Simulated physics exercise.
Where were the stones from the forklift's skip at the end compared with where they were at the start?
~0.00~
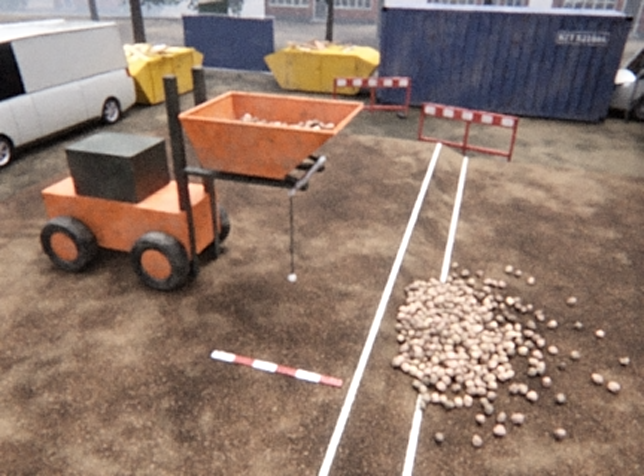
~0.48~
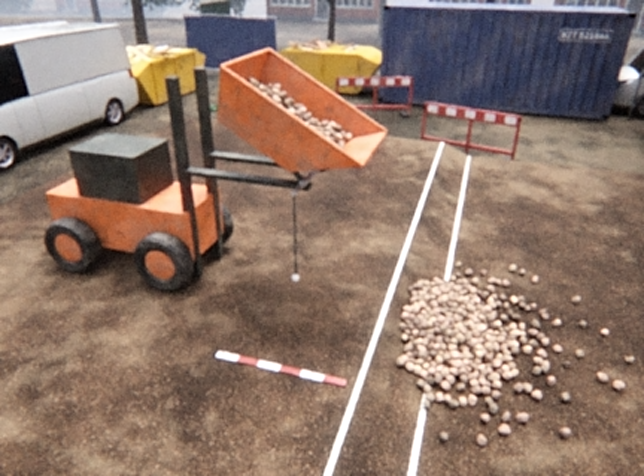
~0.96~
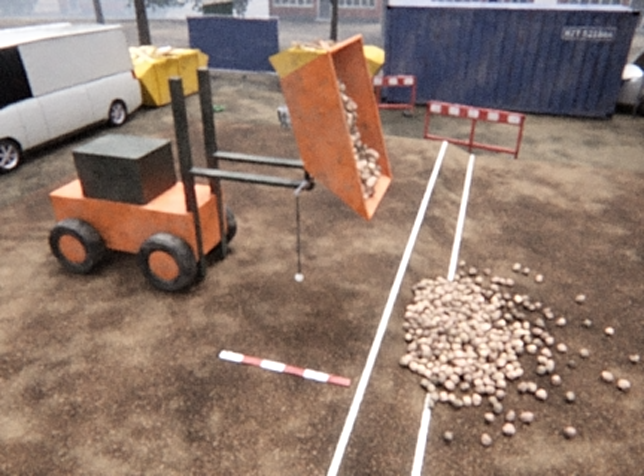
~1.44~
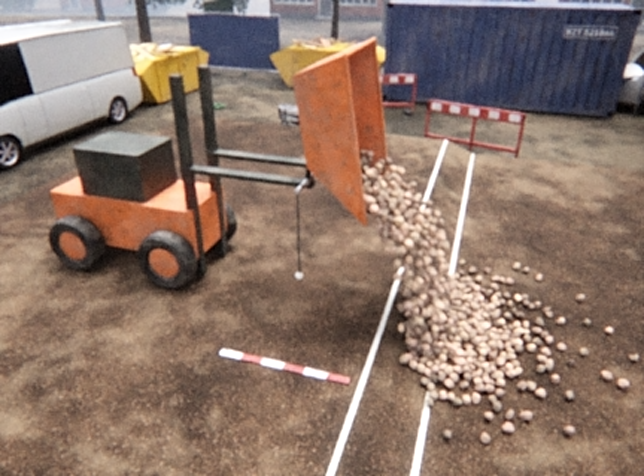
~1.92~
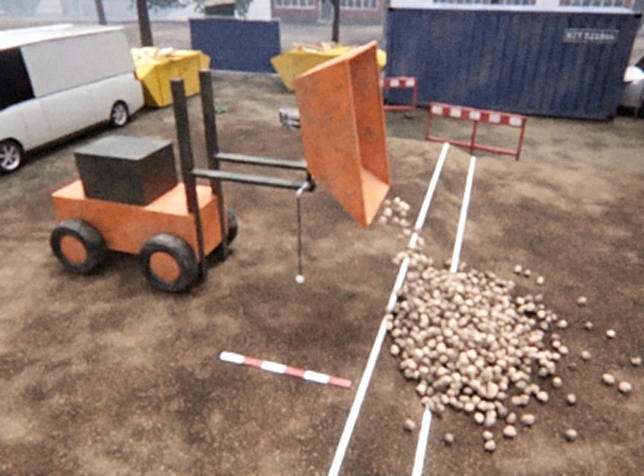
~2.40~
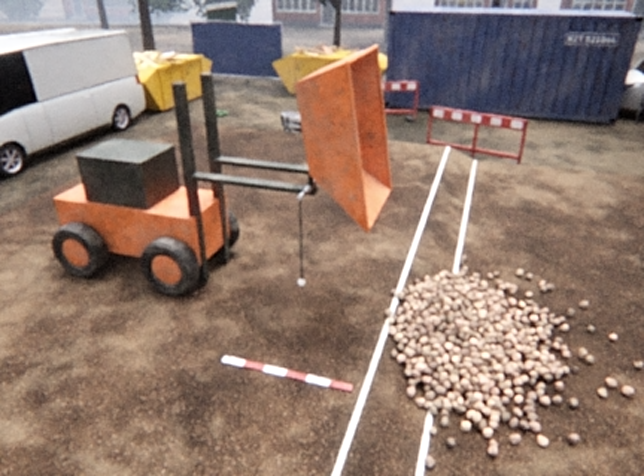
At the start they lay in the raised orange skip, and by the end they had landed lower down and to the right, on the loose pile on the ground.
In a muddy yard beside a blue container, an orange forklift with a raised skip tipped it steeply to the right until the stones inside slid out and tumbled down onto a loose pile, leaving the skip empty and the pile larger.
